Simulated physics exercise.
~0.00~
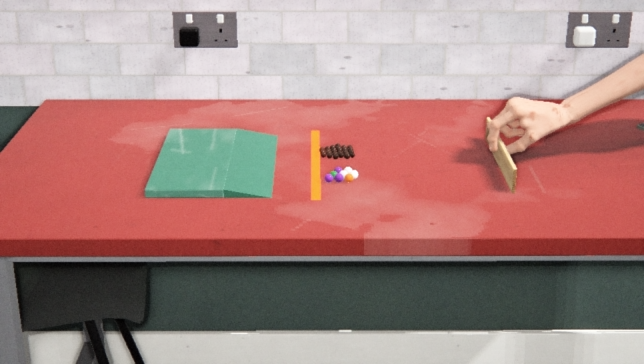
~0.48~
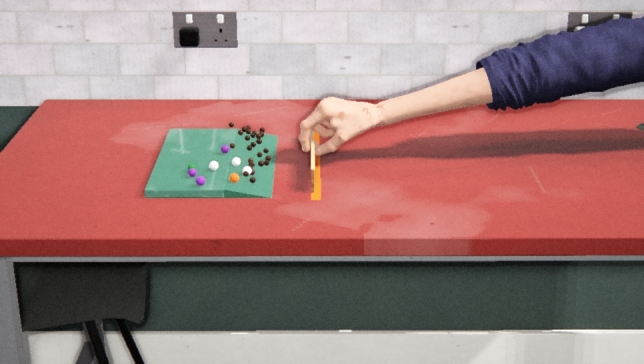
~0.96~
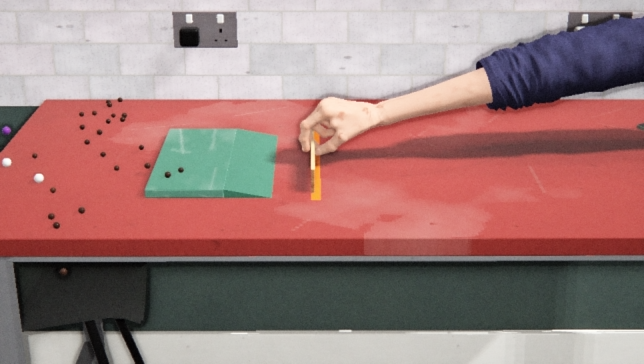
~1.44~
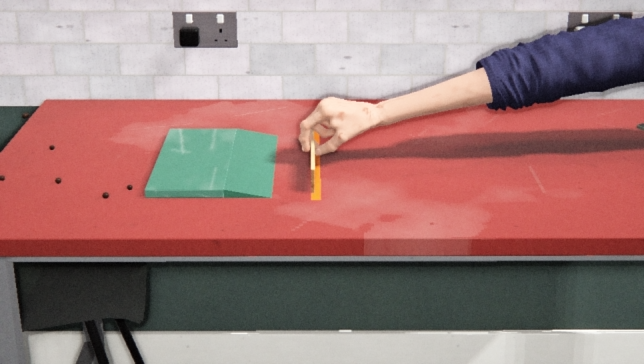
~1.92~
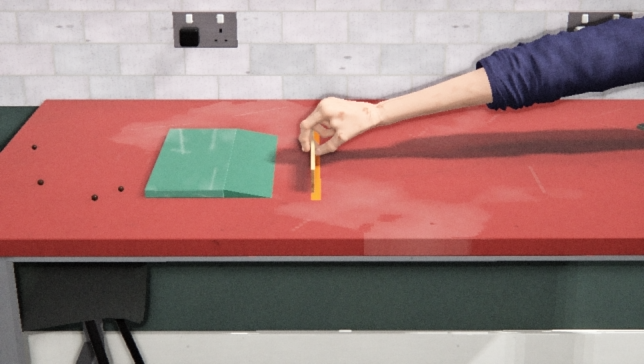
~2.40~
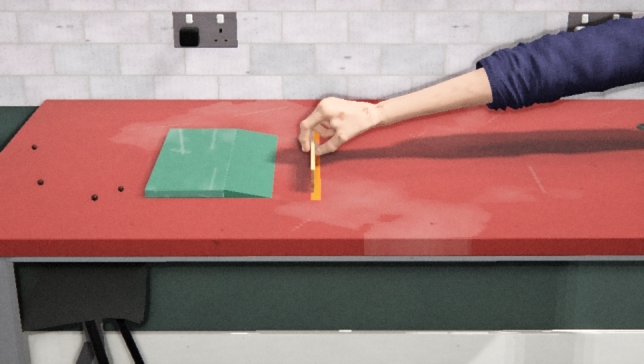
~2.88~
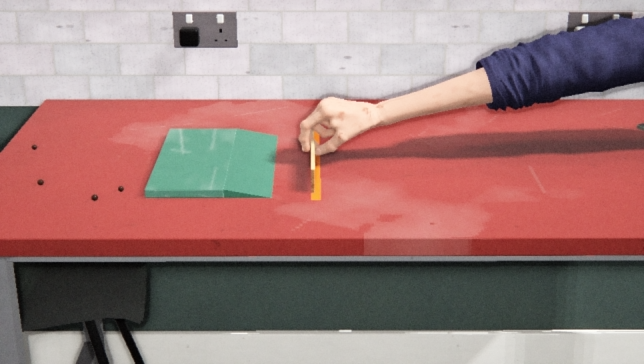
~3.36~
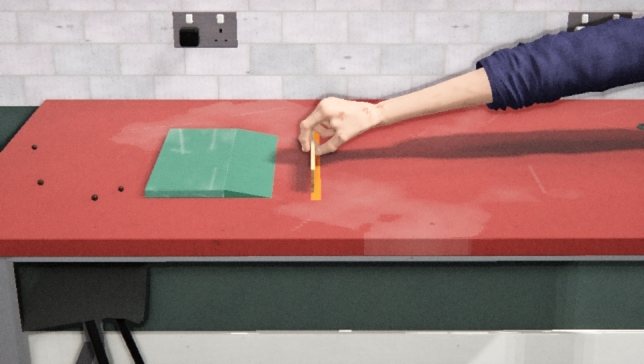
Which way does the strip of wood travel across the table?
The strip of wood moves to the left, from the right side of the table to the line of orange tape.
